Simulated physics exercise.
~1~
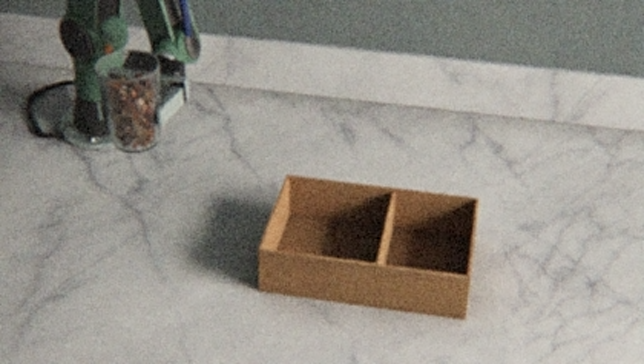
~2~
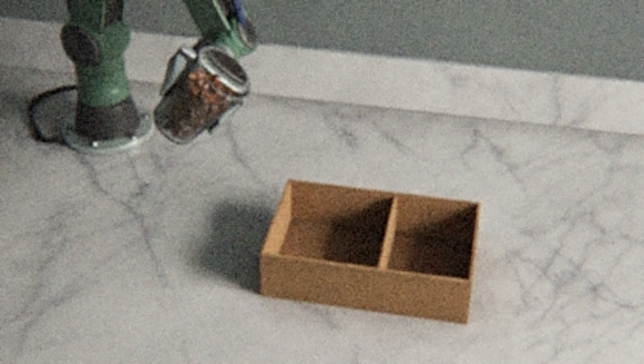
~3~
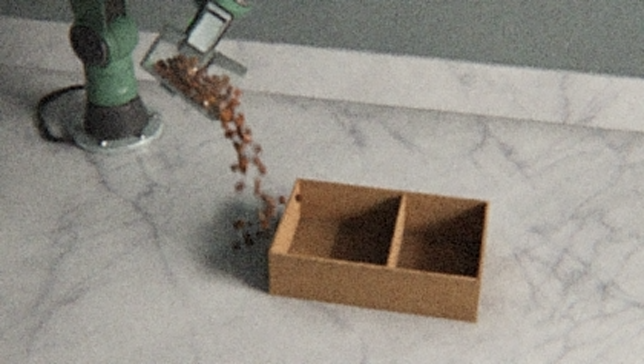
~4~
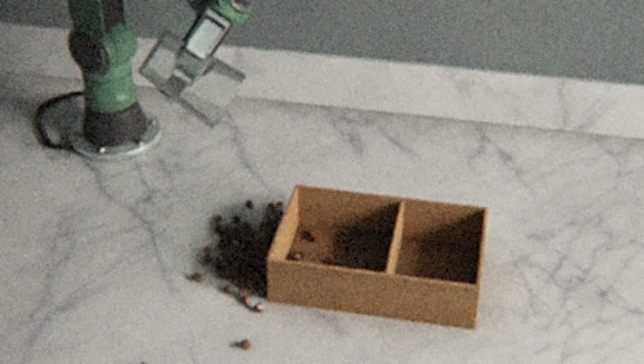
A green robot arm lifted a clear tumbler of brown pellets, tipped it toward a divided wooden box and poured them out, but most landed in a heap on the marble tabletop beside the box, with only a few inside its nearer compartment.
